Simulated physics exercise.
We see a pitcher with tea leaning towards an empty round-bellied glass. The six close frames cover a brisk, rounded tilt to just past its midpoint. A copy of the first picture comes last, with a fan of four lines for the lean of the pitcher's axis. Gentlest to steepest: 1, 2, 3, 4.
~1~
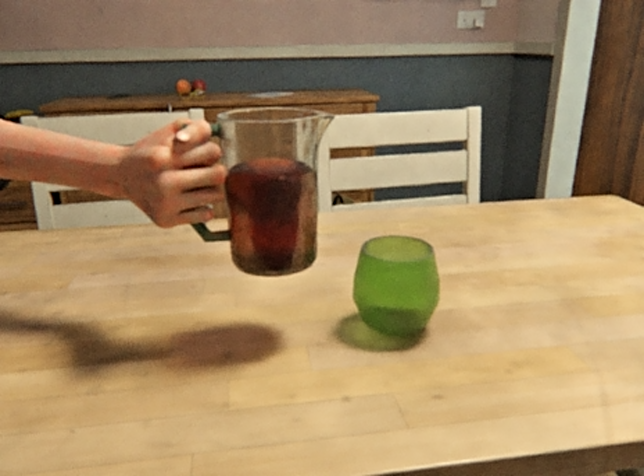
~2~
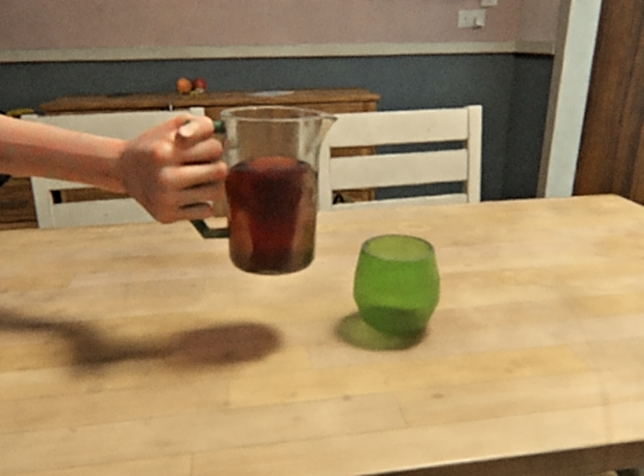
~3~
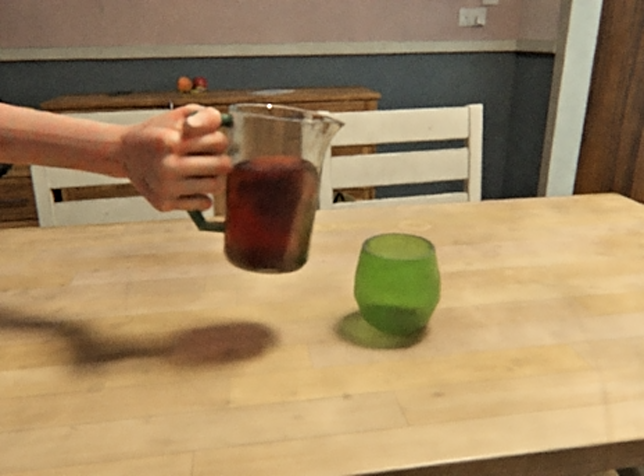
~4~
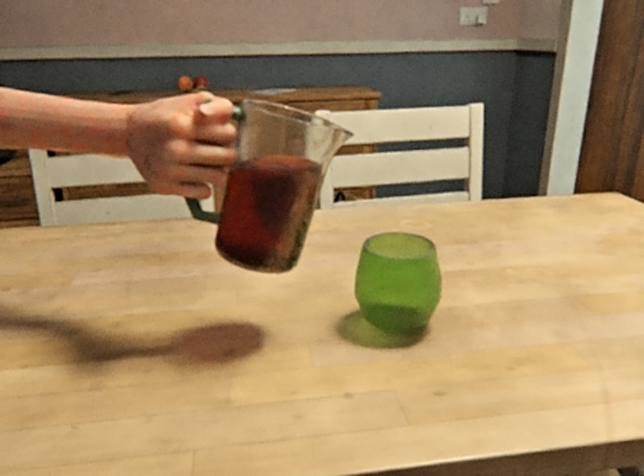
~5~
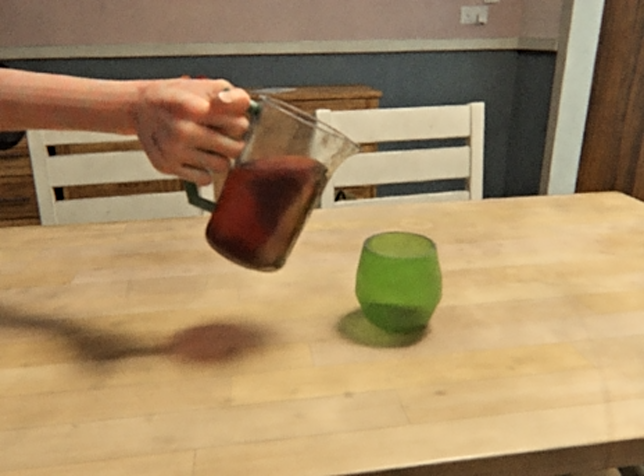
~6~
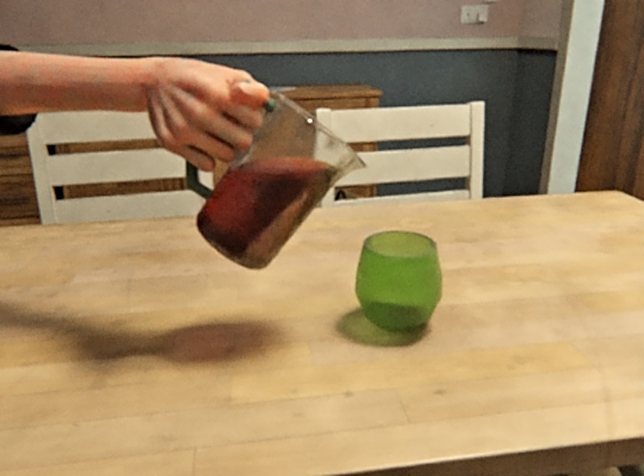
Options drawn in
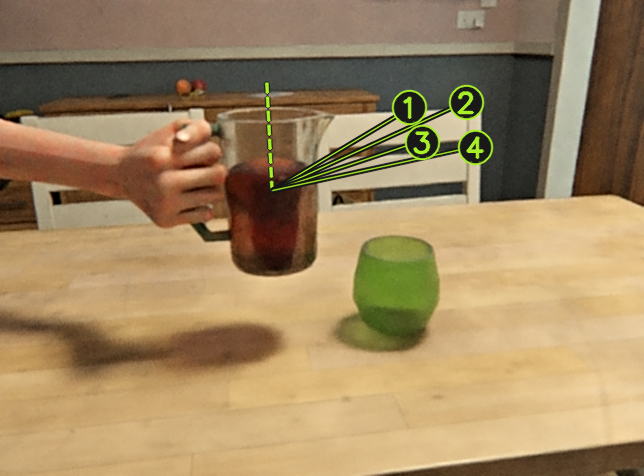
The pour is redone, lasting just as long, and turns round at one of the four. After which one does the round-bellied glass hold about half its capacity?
3 is best.
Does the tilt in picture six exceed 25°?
Yes.
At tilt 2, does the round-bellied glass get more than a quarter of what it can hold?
Yes, clearly.
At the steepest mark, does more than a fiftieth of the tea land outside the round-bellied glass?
No, it does not.
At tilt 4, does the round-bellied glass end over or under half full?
Over.
On the marked copy, 1 at (395, 116); 2 at (450, 108); 3 at (405, 145); 4 at (459, 149).
With 1, the round-bellied glass ends with about 20 % of what it can hold.
With 2, the round-bellied glass ends with about 33 % of what it can hold.
With 3, the round-bellied glass ends with about 50 % of what it can hold.
With 4, the round-bellied glass ends with about 67 % of what it can hold.
